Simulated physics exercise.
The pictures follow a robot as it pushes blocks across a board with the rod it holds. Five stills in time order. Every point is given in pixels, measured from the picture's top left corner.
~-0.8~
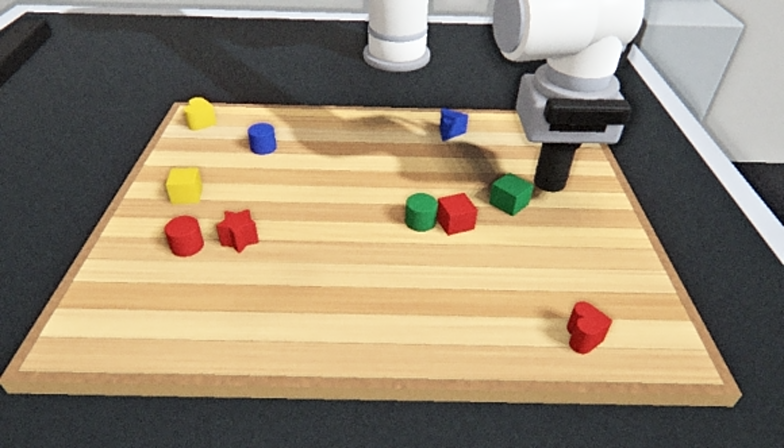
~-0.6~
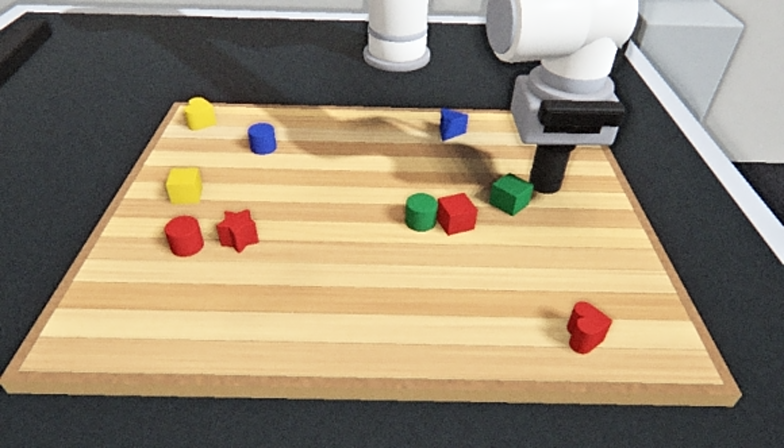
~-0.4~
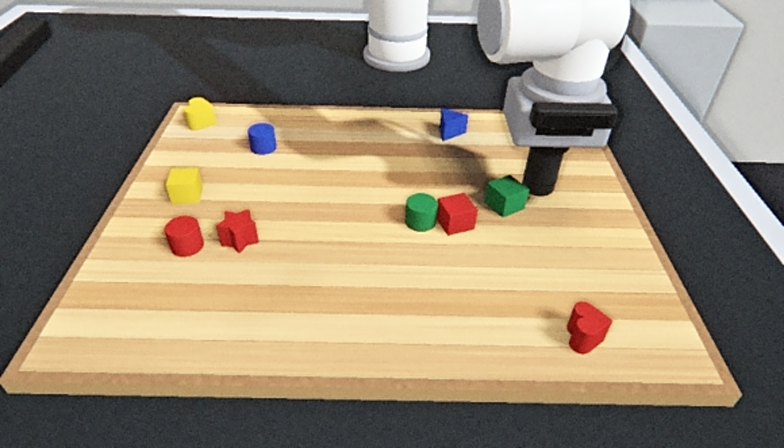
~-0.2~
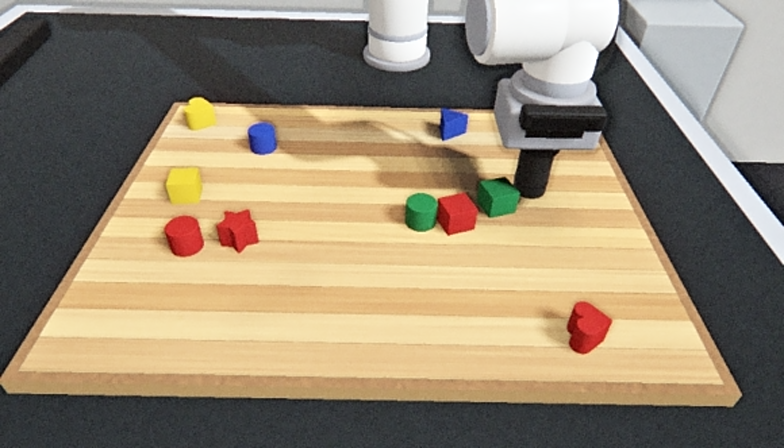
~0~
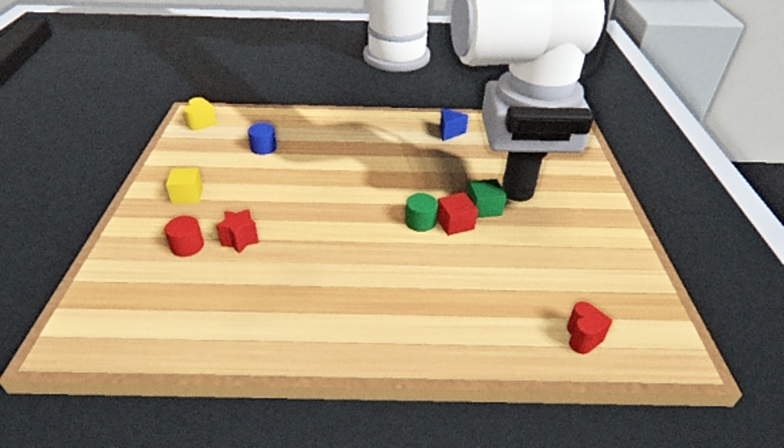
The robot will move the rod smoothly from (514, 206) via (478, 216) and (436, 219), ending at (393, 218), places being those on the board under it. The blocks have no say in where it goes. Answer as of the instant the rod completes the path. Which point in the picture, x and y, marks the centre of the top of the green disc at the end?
Just about (333, 217).
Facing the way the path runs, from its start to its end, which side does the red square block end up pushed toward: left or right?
Out to the left.
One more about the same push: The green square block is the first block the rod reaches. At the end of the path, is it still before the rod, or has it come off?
It keeps leading.
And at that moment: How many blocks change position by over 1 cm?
Three or more move.
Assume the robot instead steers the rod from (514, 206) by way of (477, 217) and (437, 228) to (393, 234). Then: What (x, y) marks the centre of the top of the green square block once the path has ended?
I expect it at (359, 215).
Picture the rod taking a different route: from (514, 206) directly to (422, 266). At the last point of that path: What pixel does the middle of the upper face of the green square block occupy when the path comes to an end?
Its top face will be centred at roughly (451, 198).
On the path given first. One third of the way, rod at (479, 203); green disc at (387, 208); red square block at (421, 213); green square block at (448, 198).
Two thirds of the way, rod at (437, 206); green disc at (349, 215); red square block at (385, 224); green square block at (406, 204), turned 15° anticlockwise.
At the end, rod at (393, 205); green disc at (333, 217); red square block at (364, 232), turned 55° anticlockwise; green square block at (362, 206), turned 30° anticlockwise.
